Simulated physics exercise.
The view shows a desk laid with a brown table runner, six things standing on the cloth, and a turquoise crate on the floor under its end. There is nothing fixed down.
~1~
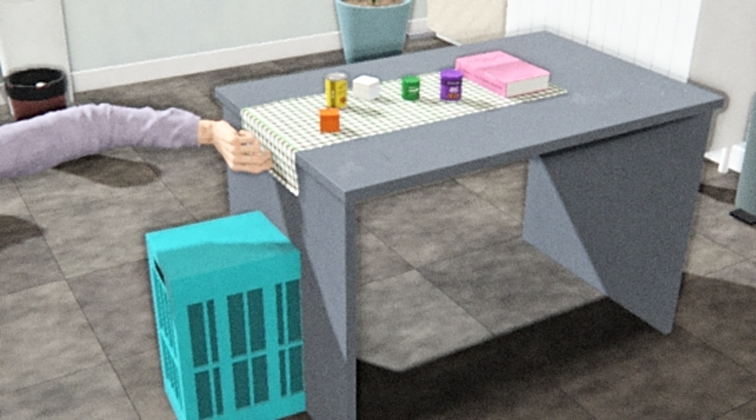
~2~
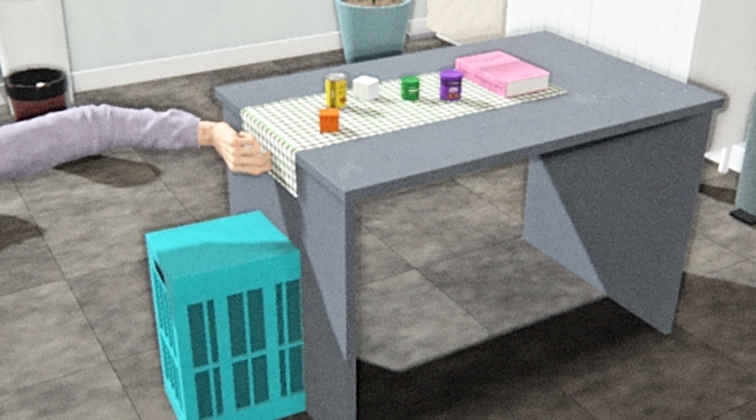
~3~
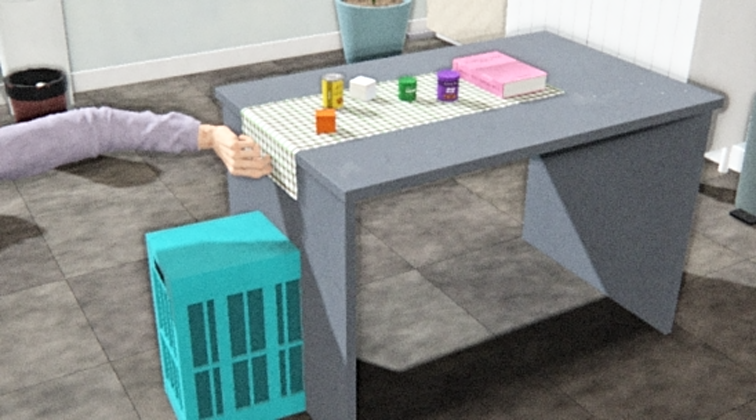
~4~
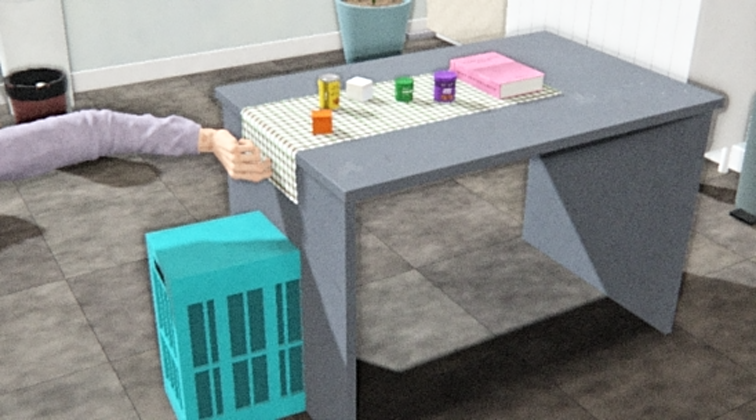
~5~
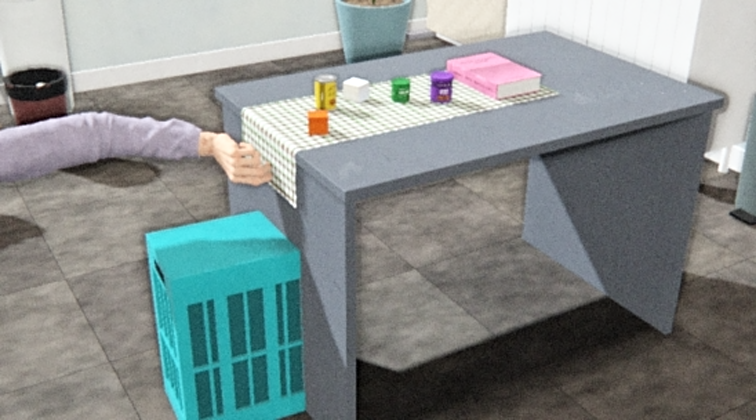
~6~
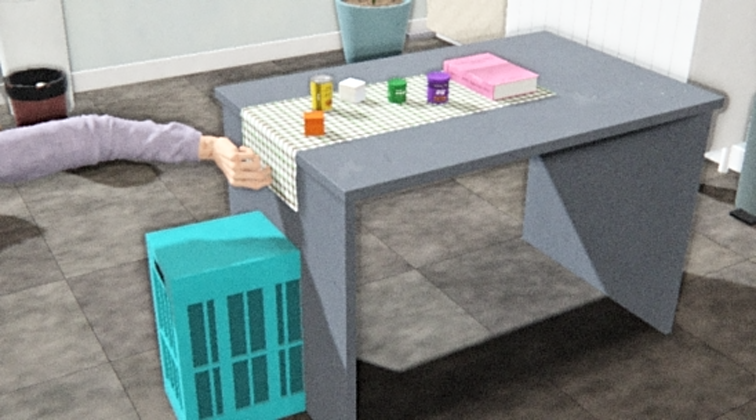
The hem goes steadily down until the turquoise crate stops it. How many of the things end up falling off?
Yeah well, the pull sends off one piece and stops there.
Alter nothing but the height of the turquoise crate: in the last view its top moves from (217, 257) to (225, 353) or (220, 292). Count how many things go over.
Counts: 4, 2.
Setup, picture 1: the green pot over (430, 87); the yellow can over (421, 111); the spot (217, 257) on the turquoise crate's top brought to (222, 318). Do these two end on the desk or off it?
Green pot stays, yellow can stays.
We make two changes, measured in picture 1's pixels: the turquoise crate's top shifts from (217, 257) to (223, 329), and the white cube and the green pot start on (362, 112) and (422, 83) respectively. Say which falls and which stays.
Observed: White cube departs; green pot remains seated.
A little later, hem near (270, 213); all still up.
Next, hem on the crate; orange cube gone.
When it is over, hem on the crate; orange cube gone. The count of fallen things is one.
